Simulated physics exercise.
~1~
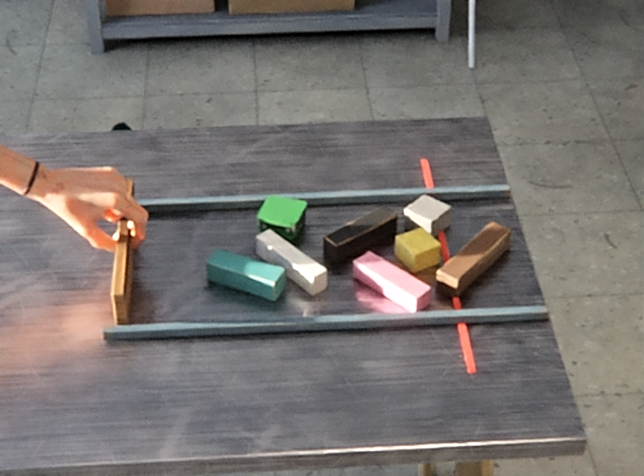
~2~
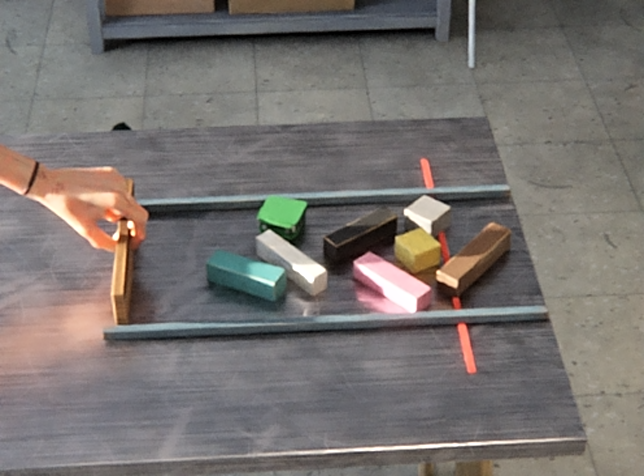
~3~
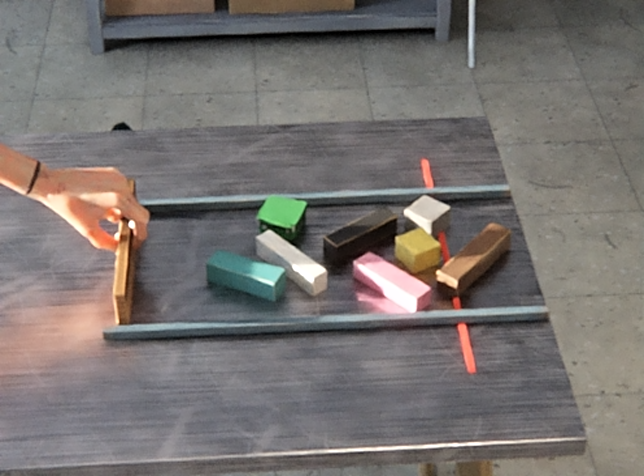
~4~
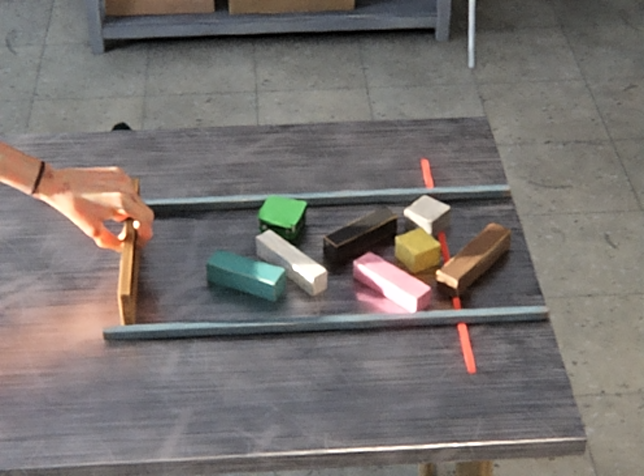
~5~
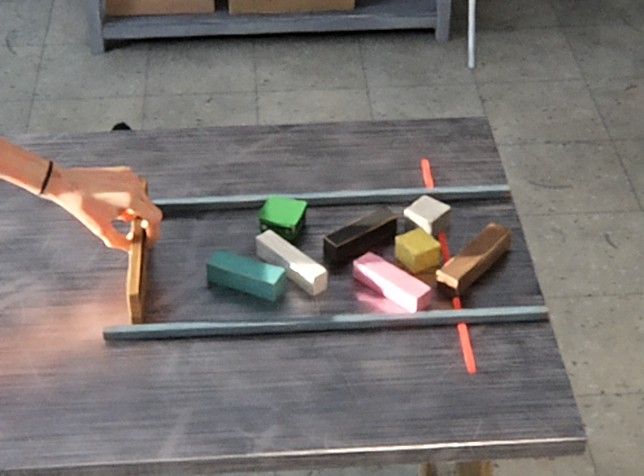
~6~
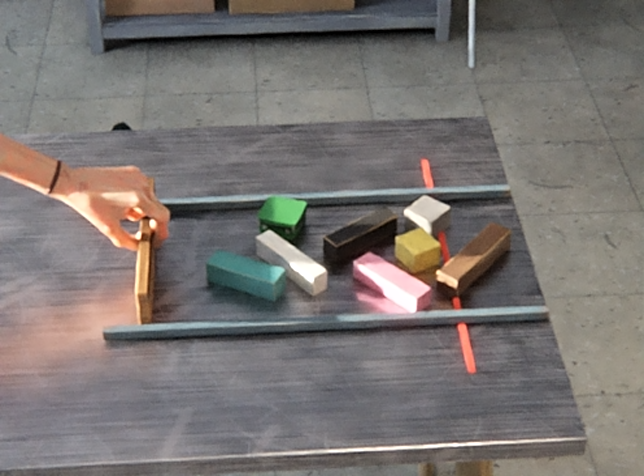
At first, a hand holds a wooden board upright at the left end of two rails on a dark table, with eight coloured sticks and blocks lying to its right. The hand then slides the board a short way right between the rails, not touching the pieces, which stay still.
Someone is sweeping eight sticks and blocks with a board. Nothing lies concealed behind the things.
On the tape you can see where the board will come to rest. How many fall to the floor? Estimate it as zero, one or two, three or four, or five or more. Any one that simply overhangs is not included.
So the push knocks one or two off, going by the tape.
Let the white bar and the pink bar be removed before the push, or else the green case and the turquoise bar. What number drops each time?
Count of fallen: 0 / 0.
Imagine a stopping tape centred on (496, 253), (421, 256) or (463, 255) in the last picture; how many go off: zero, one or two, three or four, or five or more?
Number fallen at each tape, in order - 5 or more, none at all, 3 or 4.
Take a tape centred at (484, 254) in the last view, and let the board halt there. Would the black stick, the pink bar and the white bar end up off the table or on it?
Observed: Black stick toppled; pink bar toppled; white bar not toppled.
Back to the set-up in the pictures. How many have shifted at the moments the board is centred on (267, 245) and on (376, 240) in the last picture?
At the first spot the count is 3, and at the second it is 8.
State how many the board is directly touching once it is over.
At rest, 2 are in contact.
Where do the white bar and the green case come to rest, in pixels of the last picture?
Final positions: Near (478, 246); near (456, 207).
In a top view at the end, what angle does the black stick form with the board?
Around 0 degrees.
Soon after, none off yet; brown stick at rest near (475, 260); grey block at rest near (428, 218); yellow block at rest near (418, 250).
In the end, the number that fall off is one or two; gone, brown stick.
